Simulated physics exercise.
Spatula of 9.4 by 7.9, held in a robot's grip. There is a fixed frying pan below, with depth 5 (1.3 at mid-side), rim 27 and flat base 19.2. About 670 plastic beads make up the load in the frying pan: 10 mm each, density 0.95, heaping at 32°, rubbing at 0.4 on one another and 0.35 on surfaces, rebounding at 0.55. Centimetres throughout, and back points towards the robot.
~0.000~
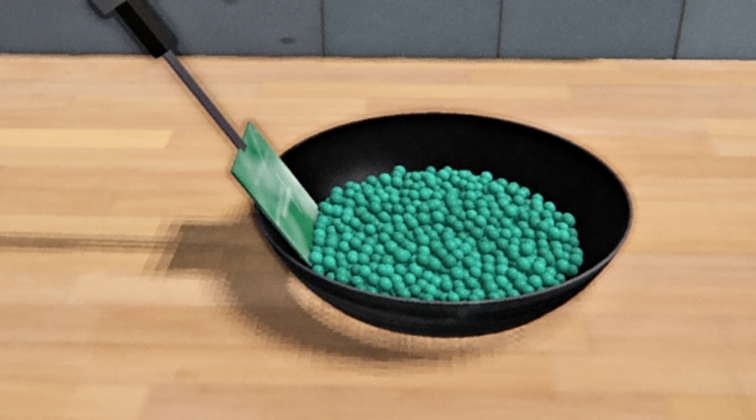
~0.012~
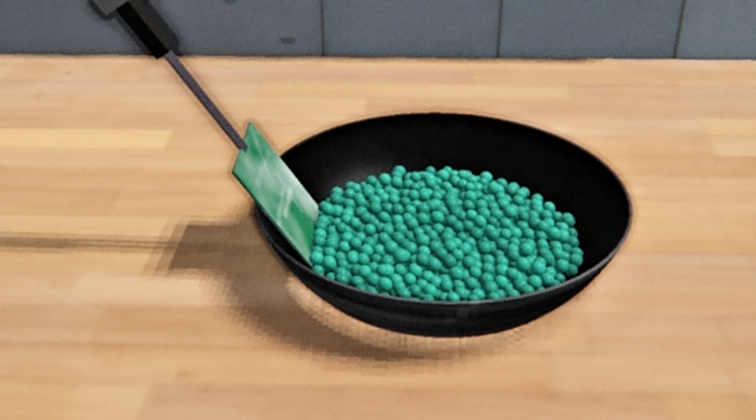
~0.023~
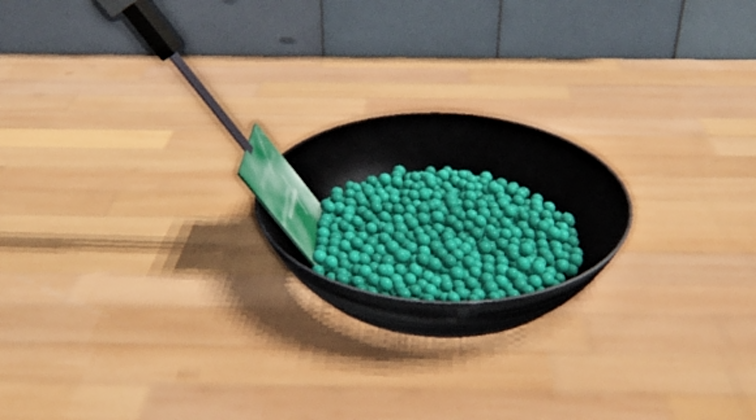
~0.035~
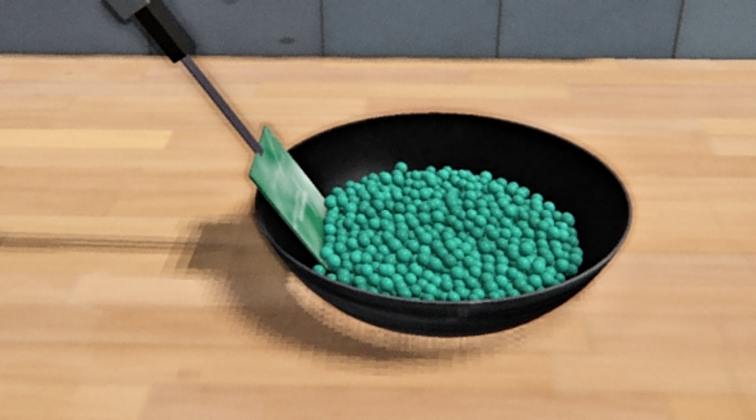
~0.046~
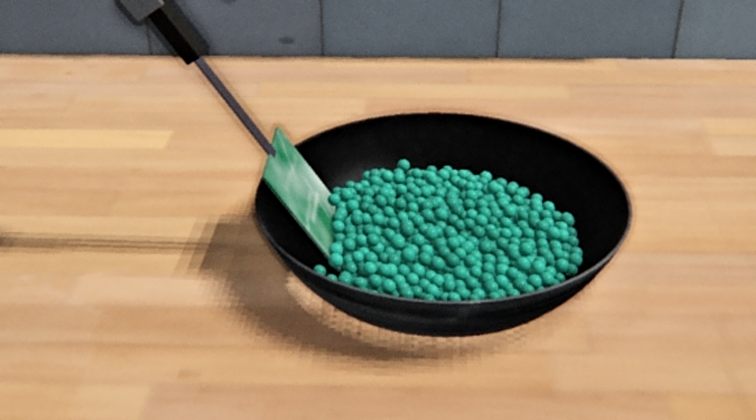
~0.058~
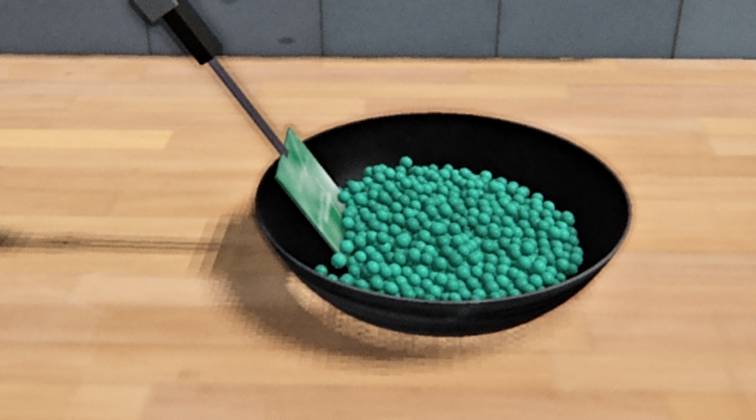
A black frying pan sits on a light wooden counter before a blue-grey tiled wall, seen from slightly above by a still camera. It holds a heap of small teal-green beads, with a green-bladed spatula on a dark handle slanting in at the left rim. The spatula, barely moving at first, slides slowly rightward into the pan, nudging the nearest beads while most stay still.
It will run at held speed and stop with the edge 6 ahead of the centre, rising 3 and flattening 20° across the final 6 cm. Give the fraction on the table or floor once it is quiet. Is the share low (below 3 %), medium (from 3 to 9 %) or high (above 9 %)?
The share is low, below 3 %.
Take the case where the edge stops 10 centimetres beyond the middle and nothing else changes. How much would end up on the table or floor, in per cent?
Then roughly 10 percent would finish on the table or floor.
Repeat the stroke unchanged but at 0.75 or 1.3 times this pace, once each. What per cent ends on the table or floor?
0 and 5 %.
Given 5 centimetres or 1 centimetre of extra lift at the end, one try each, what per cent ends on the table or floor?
Result: Approx. 0 % and 0 %, one try each.
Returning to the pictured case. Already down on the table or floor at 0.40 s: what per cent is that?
0 per cent.
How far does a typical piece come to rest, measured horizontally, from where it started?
The value is roughly 3 cm.
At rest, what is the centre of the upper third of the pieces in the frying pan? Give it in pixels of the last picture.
Roughly at (555, 223).
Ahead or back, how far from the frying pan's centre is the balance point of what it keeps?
Offset forward: Around 4.0 cm.
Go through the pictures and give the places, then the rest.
In the first frame, spatula top edge at (240, 145), sloping 57°; upper third of the load around (436, 229), from x 315 to 575, top at y 170; 670 in the frying pan.
In the second frame, spatula top edge at (242, 146), sloping 57°; upper third of the load around (435, 229), from x 315 to 575, top at y 170.
In the third frame, spatula top edge at (247, 147), sloping 57°; upper third of the load around (434, 228), from x 320 to 575, top at y 170.
In the fourth frame, spatula top edge at (257, 149), sloping 57°; upper third of the load around (427, 227), from x 320 to 575, top at y 170.
In the fifth frame, spatula top edge at (270, 151), sloping 57°; upper third of the load around (419, 226), from x 320 to 575, top at y 165.
In the sixth frame, spatula top edge at (283, 151), sloping 57°; upper third of the load around (423, 223), from x 320 to 575, top at y 165; 670 in the frying pan.
After 0.11 s, sloping 57°, highest piece 5 above the table; 670 in the frying pan.
After 0.17 s, sloping 50°, highest piece 6 above the table; 670 in the frying pan.
After 0.40 s, sloping 37°, highest piece 6 above the table; 670 in the frying pan.
After 1.45 s, sloping 37°, highest piece 5 above the table; 669 in the frying pan, 1 on the table or floor.
At rest, 669 in the frying pan, 1 on the table or floor. That is 0 % on the table or floor.
